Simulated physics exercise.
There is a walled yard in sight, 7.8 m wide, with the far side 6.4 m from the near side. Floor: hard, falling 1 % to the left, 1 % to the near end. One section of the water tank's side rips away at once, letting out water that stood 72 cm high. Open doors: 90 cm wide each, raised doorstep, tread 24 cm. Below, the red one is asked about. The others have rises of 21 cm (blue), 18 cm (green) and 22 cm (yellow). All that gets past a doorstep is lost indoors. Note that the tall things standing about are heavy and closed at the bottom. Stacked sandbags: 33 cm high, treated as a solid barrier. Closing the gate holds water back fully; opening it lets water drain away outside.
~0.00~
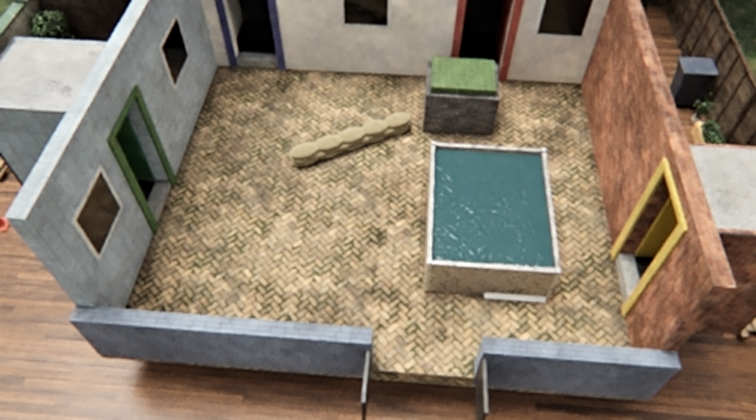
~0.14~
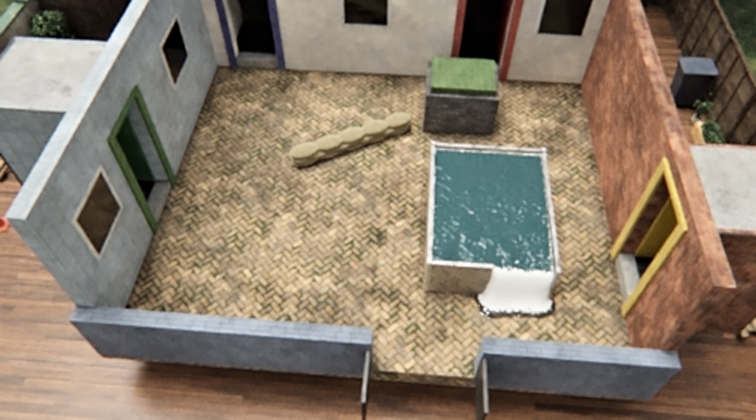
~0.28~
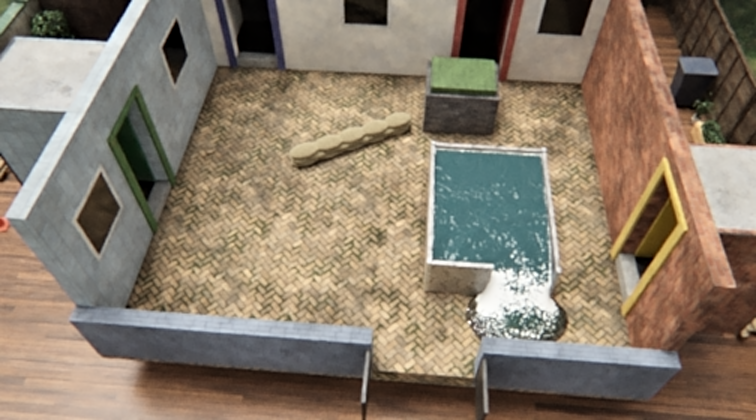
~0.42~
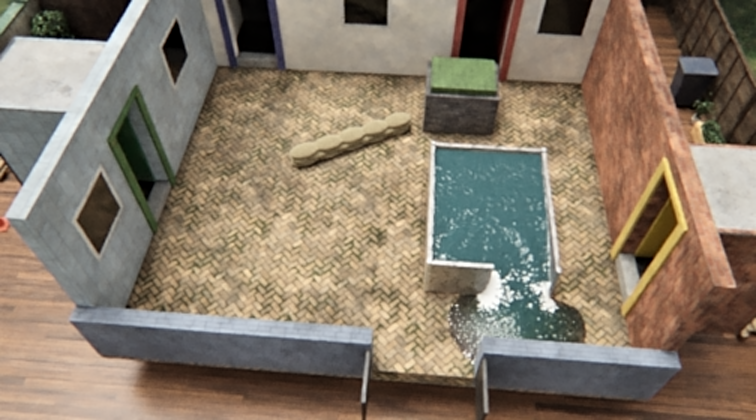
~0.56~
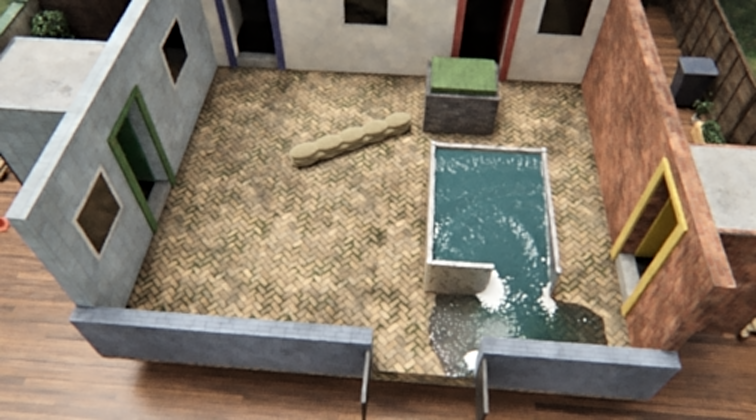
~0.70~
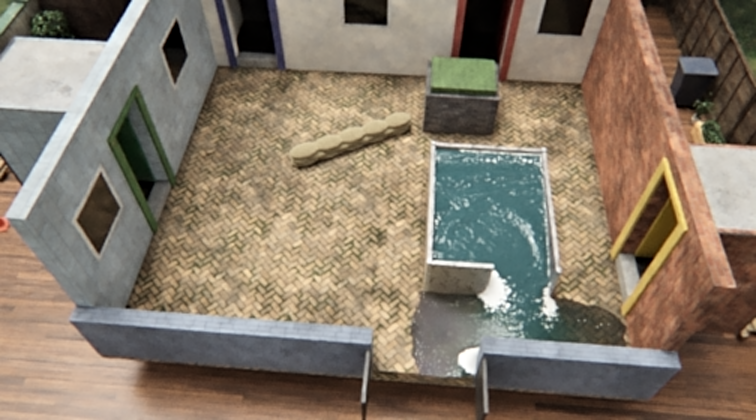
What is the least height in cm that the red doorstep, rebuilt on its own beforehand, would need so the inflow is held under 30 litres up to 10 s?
Around 7 cm would be enough.
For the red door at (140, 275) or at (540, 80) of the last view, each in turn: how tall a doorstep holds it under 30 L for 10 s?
About 8.0 cm for the first and 17 cm for the second.
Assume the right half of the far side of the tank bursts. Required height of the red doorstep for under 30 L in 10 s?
Some 21 centimetres.
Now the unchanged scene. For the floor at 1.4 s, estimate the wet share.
About 10 per cent.
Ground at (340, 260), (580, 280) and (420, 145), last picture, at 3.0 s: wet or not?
So the three spots come out swamped, swamped, spared, in that order.
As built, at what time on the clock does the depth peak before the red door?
About 5.0 seconds.
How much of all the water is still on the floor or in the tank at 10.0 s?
Around 86 per cent of the water.
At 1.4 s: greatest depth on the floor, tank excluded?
Up to some 66 centimetres, I'd say.
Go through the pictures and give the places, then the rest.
In the first frame, still water, 72 cm deep, in the water tank at (490, 205); the red door at (484, 39) is dry.
In the second frame, the gap is at (518, 285), the front 0.3 m out at (487, 312); the back of the water tank holds 72 cm.
In the third frame, the gap is at (518, 287), the front 0.9 m out at a hidden place; the back of the water tank holds 72 cm.
In the fourth frame, water pours out at (517, 287) and has run 1.2 m, to a hidden place; about 9 cm deep outside, 72 cm at the back.
In the fifth frame, water pours out at (517, 287) and has run 1.5 m, to a hidden place; about 8 cm deep outside, 72 cm at the back.
In the sixth frame, the front is at a hidden place, 1.6 m from the gap at (517, 287); 3.0 m2 of floor is wet, 67 cm left at the back; 5.3 m in a straight line remain to the red door at (484, 39).
After 1.4 s water covers 10 % of the floor, deepest (66 cm) near (621, 372); it has not reached the red door.
After 3.0 s water covers 40 % of the floor, deepest (38 cm) near (621, 372); it has not reached the red door.
After 10.0 s water covers 90 % of the floor, deepest (13 cm) near (521, 365); 9 cm at the red door, 0 litres in over its 20 cm doorstep.
At the red door as built, the water arrived by 3.7 s and peaked near 11 cm at 5.2 s.
With a doorstep of 6 cm, 45 litres would have come in within the 10 s; with 8 cm, 21 litres. So under 30 litres takes about 7 cm.
